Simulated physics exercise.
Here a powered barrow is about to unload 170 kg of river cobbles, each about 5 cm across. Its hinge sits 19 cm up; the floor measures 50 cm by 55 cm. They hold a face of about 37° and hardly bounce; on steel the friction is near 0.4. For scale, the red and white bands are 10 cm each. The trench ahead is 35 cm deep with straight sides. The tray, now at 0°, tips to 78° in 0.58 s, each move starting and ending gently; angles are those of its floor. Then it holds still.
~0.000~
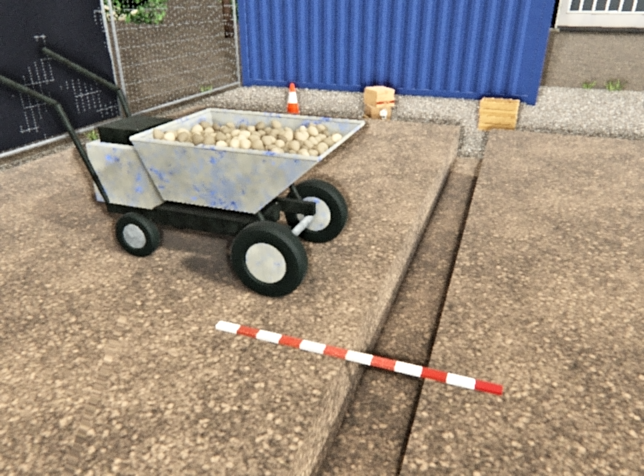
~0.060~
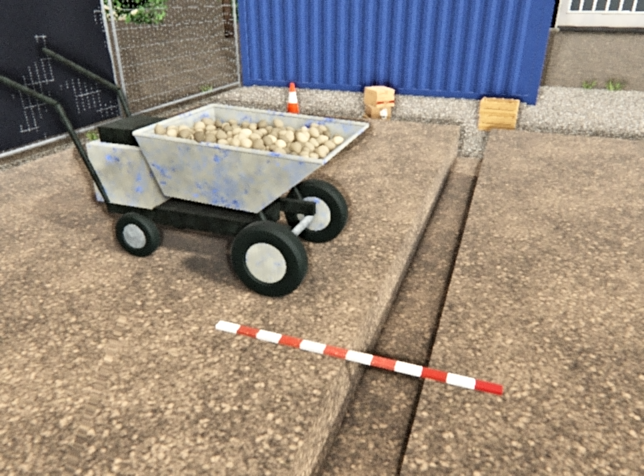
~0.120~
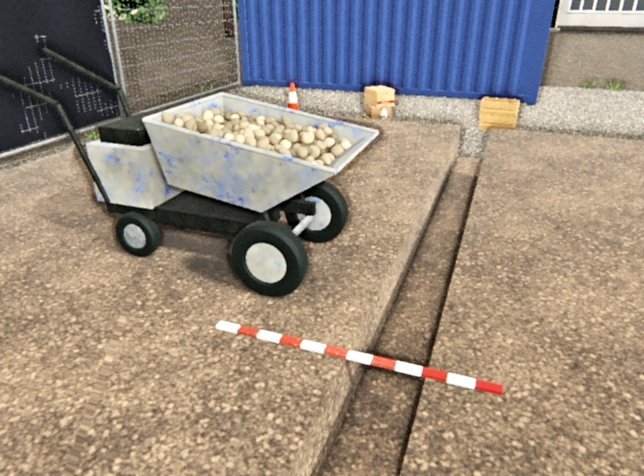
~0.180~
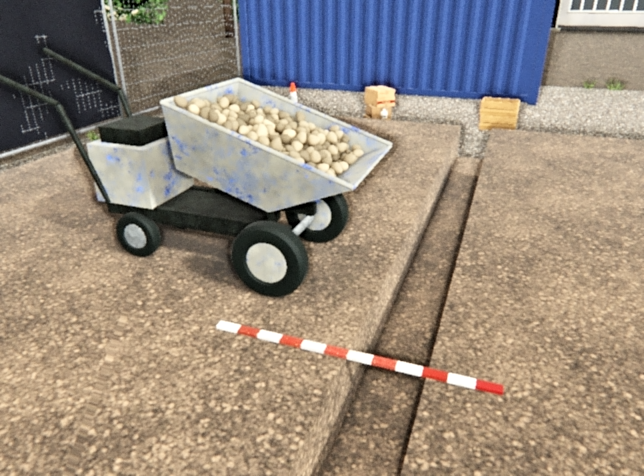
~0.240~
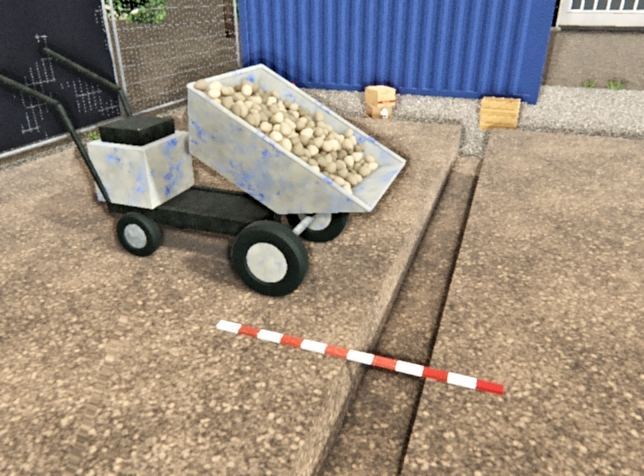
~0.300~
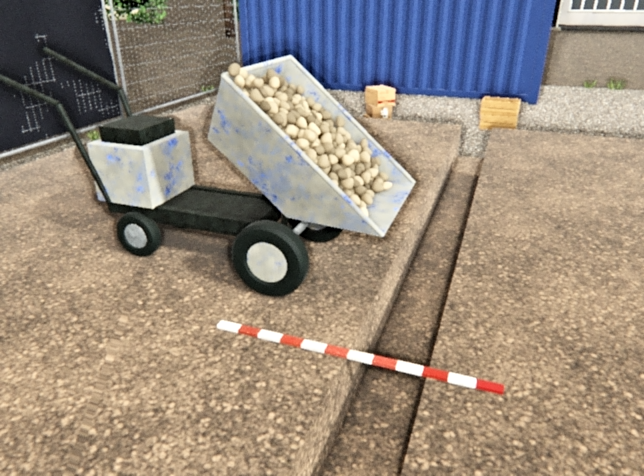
In a fenced yard with a blue corrugated wall, a powered barrow's pale tray of rounded stones tilting steeply towards a narrow trench.
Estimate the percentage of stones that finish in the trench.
Some 60 per cent of it.
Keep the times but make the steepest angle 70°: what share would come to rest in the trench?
In that case some 50 per cent.
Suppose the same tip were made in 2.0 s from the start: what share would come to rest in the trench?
In that case some 80 per cent.
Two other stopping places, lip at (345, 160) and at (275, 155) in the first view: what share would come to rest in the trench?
First some 30, then 75 per cent.
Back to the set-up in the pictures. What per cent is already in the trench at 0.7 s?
Some 35 per cent.
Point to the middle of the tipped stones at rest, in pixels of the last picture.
Their middle is at about (438, 323).
After 0.4 s the floor is at 65°; 100 % in the tray; the foremost stones are at (399, 240).
After 0.7 s the floor is at 78°; 47 % in the tray, 34 % in the trench, 18 % past the trench; the foremost stones are at (495, 283).
After 1.0 s the floor is at 78°; 0 % in the tray, 60 % in the trench, 40 % past the trench; the foremost stones are past the picture's edge.
After 3.0 s the floor is at 78°; 0 % in the tray, 60 % in the trench, 40 % past the trench; the foremost stones are past the picture's edge.
